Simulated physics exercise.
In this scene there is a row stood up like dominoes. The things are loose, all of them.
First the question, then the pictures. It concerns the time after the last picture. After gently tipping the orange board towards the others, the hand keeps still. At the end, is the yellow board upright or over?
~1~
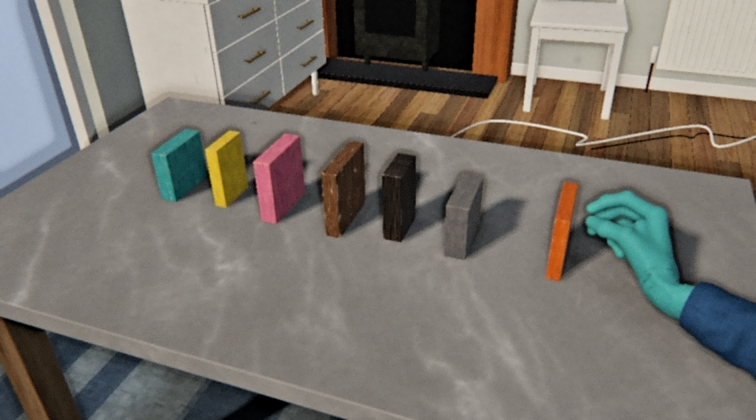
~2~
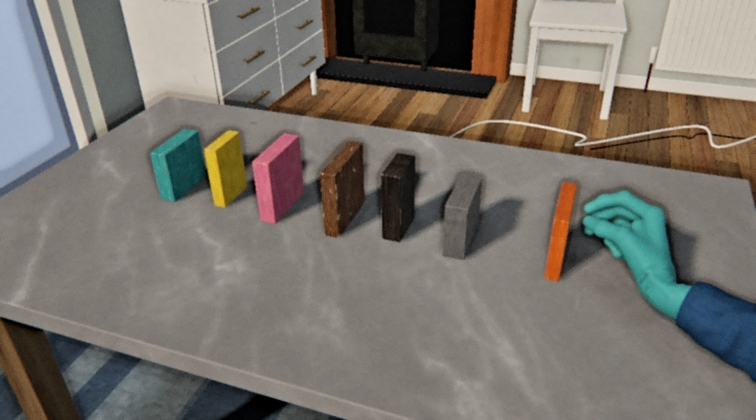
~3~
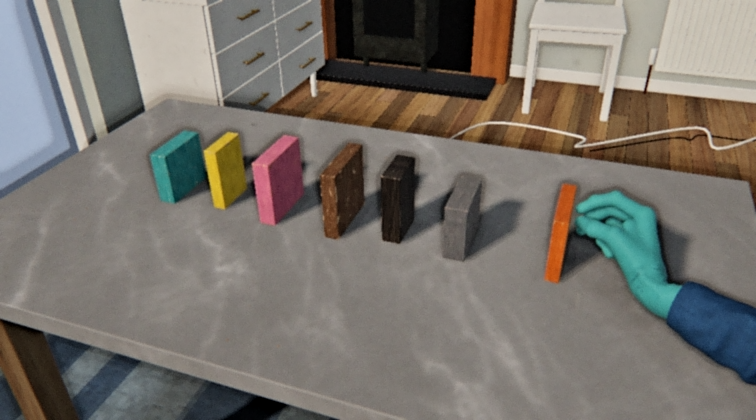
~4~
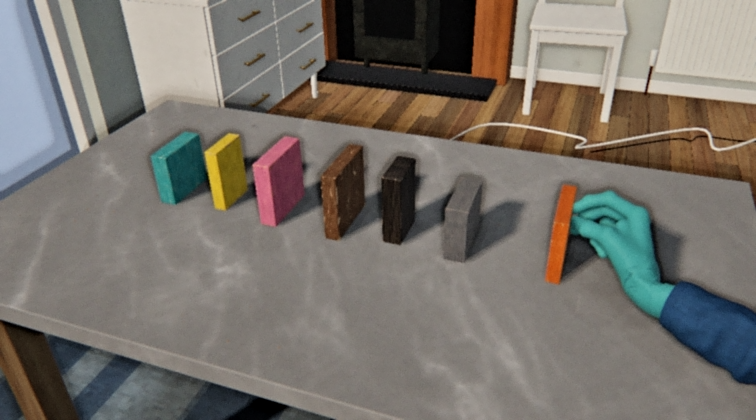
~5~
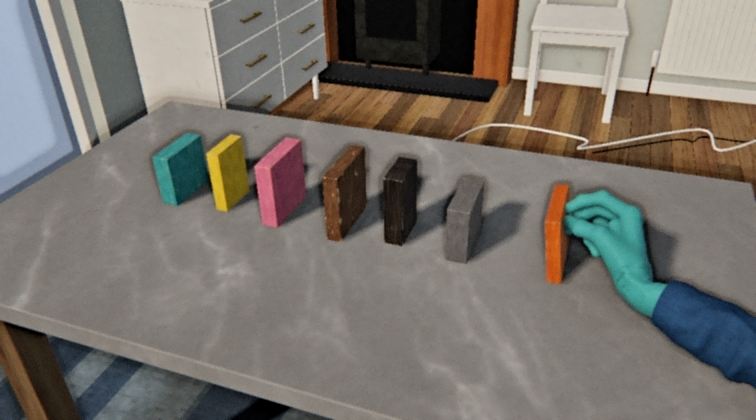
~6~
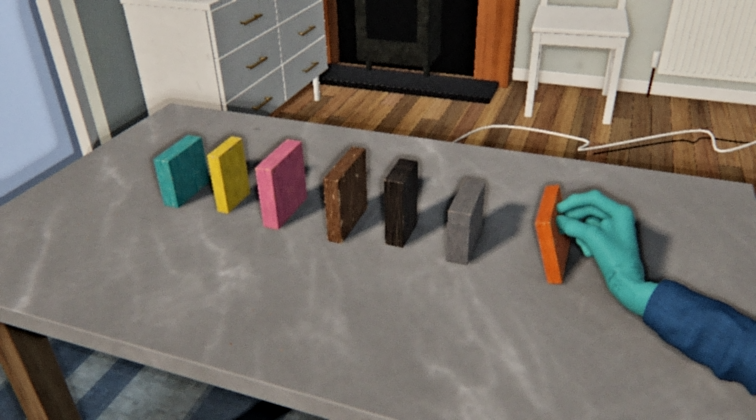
It does not go down.
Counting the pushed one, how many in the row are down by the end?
1.
Then, 0.20 s later than the last frame, orange board 78° over.
Then, 0.30 s later than the last frame, orange board 89° over.
Then, 1.20 s later than the last frame, orange board 90° over.
Then, 2.40 s later than the last frame, yellow board resting near (230, 175).
When it is over, all 5 as before. End places, in pixels of the last picture, yellow board near (230, 175).
